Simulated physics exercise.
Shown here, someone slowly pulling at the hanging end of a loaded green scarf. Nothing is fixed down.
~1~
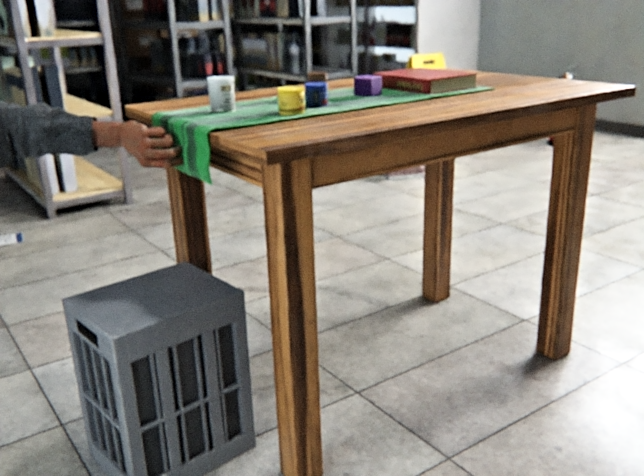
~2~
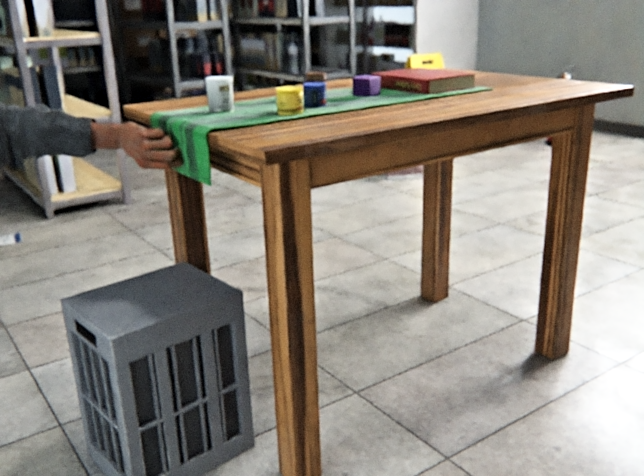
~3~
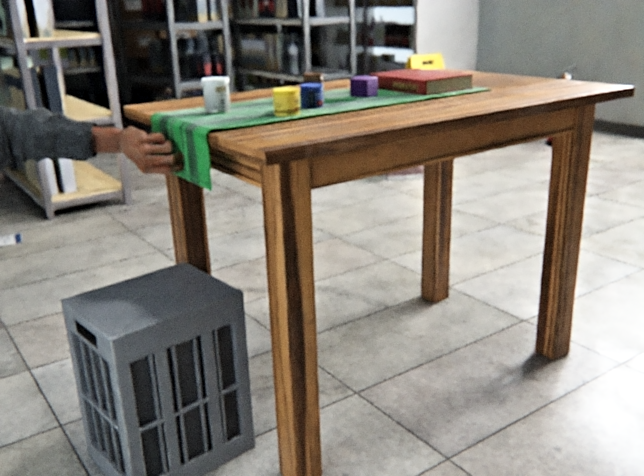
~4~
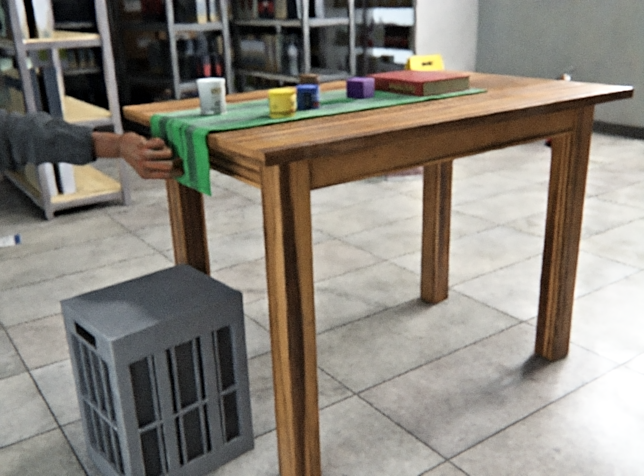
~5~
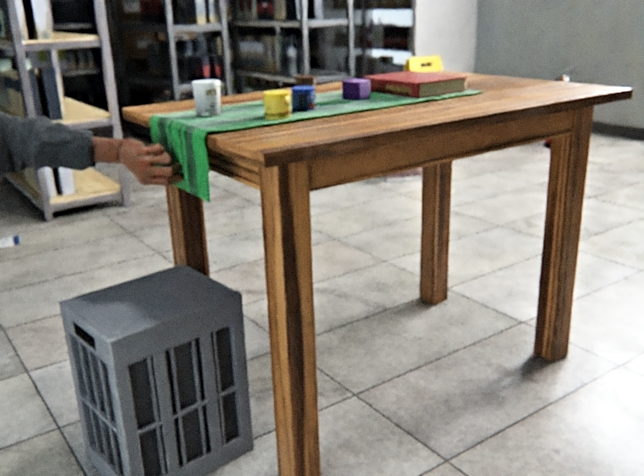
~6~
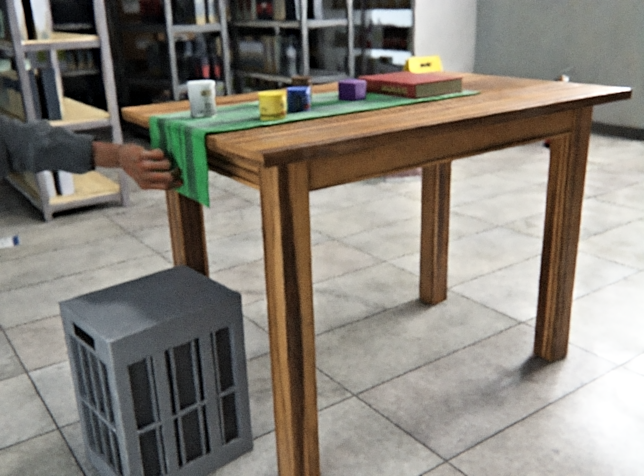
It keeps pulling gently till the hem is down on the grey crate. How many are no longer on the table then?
The table loses two.
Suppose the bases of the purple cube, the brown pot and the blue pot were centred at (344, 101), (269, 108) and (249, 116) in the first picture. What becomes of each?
The purple cube keeps its place on top, the brown pot comes down, the blue pot tumbles off.
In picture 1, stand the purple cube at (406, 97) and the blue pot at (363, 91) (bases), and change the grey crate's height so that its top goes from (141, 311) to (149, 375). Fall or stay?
The purple cube keeps its place on top, the blue pot survives.
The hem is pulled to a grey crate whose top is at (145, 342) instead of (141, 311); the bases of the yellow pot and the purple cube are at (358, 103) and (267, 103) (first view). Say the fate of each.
The yellow pot remains up, the purple cube is carried off.
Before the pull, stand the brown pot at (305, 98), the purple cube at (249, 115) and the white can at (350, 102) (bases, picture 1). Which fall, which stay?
The brown pot does not fall; the purple cube tumbles off; the white can remains up.
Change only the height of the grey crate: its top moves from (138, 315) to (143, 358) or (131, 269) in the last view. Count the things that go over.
Over the edge go 3 and 1.
Soon after, hem near (184, 231); all still up.
Then, hem near (186, 260); white can gone.
Further on, hem on the crate; white can and yellow pot gone.
At rest, hem on the crate; white can and yellow pot gone. The count of fallen things is two.
